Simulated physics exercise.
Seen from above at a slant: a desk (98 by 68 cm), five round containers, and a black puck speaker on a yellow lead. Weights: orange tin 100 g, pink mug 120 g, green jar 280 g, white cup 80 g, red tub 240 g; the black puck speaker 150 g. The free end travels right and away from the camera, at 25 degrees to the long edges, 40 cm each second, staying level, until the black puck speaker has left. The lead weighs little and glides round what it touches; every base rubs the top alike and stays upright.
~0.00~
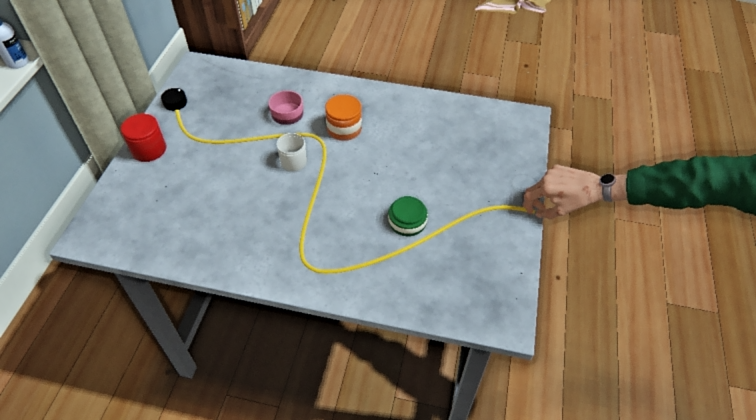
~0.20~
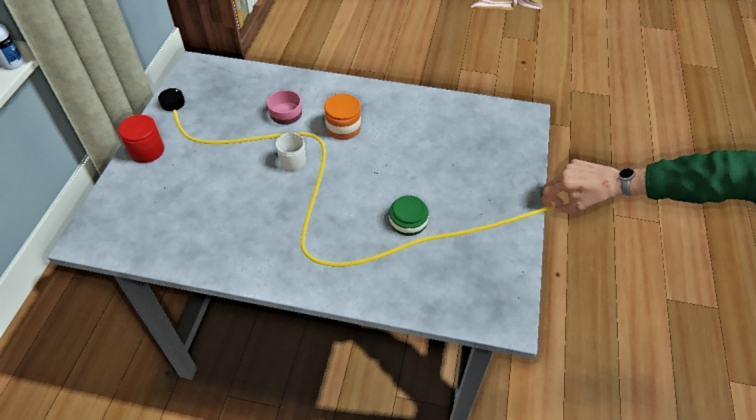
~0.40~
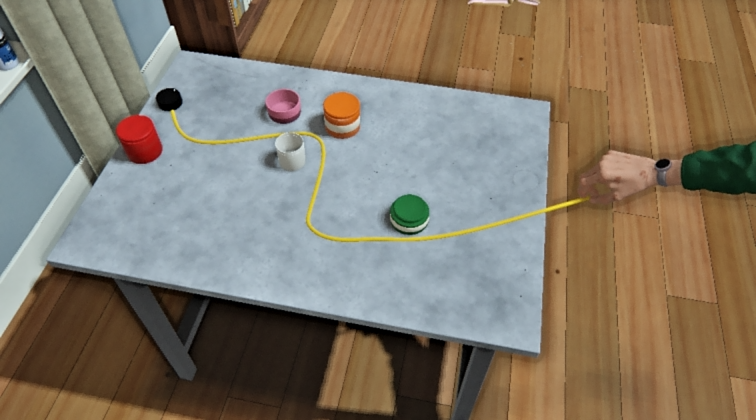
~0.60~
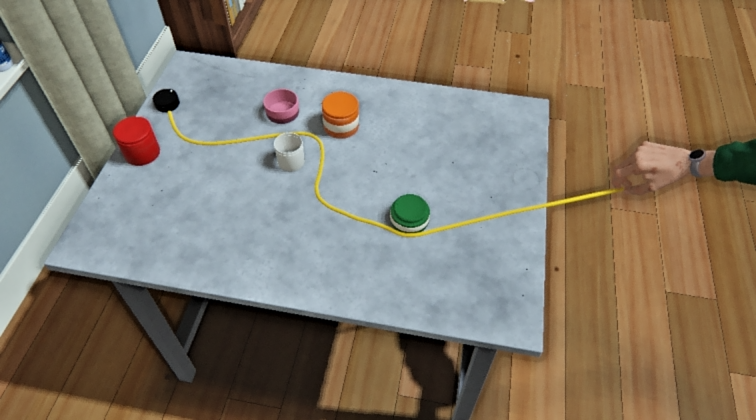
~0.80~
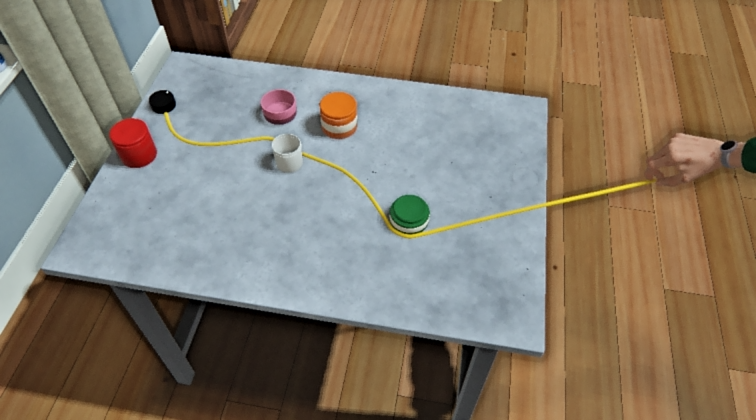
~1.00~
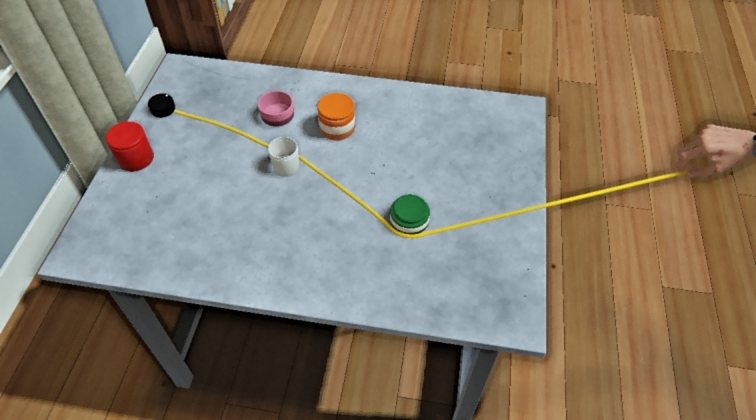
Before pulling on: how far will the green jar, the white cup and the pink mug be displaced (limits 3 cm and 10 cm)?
Result: Green jar shifts a middling way, white cup slides into the middle band, pink mug barely shifts.
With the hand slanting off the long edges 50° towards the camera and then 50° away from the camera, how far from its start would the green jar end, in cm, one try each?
In turn about 1 cm, 7 cm.
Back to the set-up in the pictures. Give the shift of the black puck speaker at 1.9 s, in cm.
Some 32 cm.
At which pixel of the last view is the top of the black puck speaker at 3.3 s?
Around (512, 222).
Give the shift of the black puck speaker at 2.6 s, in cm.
About 60 cm.
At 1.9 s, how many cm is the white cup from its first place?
About 2 cm.
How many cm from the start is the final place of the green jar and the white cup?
Roughly 5 cm, 5 cm.
By 1.9 s the black puck speaker has slid 33 cm, and the shifts are, green jar 2 cm, white cup 2 cm.
By 2.6 s the black puck speaker has slid 61 cm, and the shifts are, white cup 5 cm, green jar 2 cm.
By 3.3 s the black puck speaker has slid 87 cm, and the shifts are, green jar 5 cm, white cup 5 cm.
By 3.8 s the black puck speaker is off the top, and the shifts are, green jar 5 cm at (421, 194), white cup 5 cm at (286, 162), pink mug 0 cm at (275, 102).
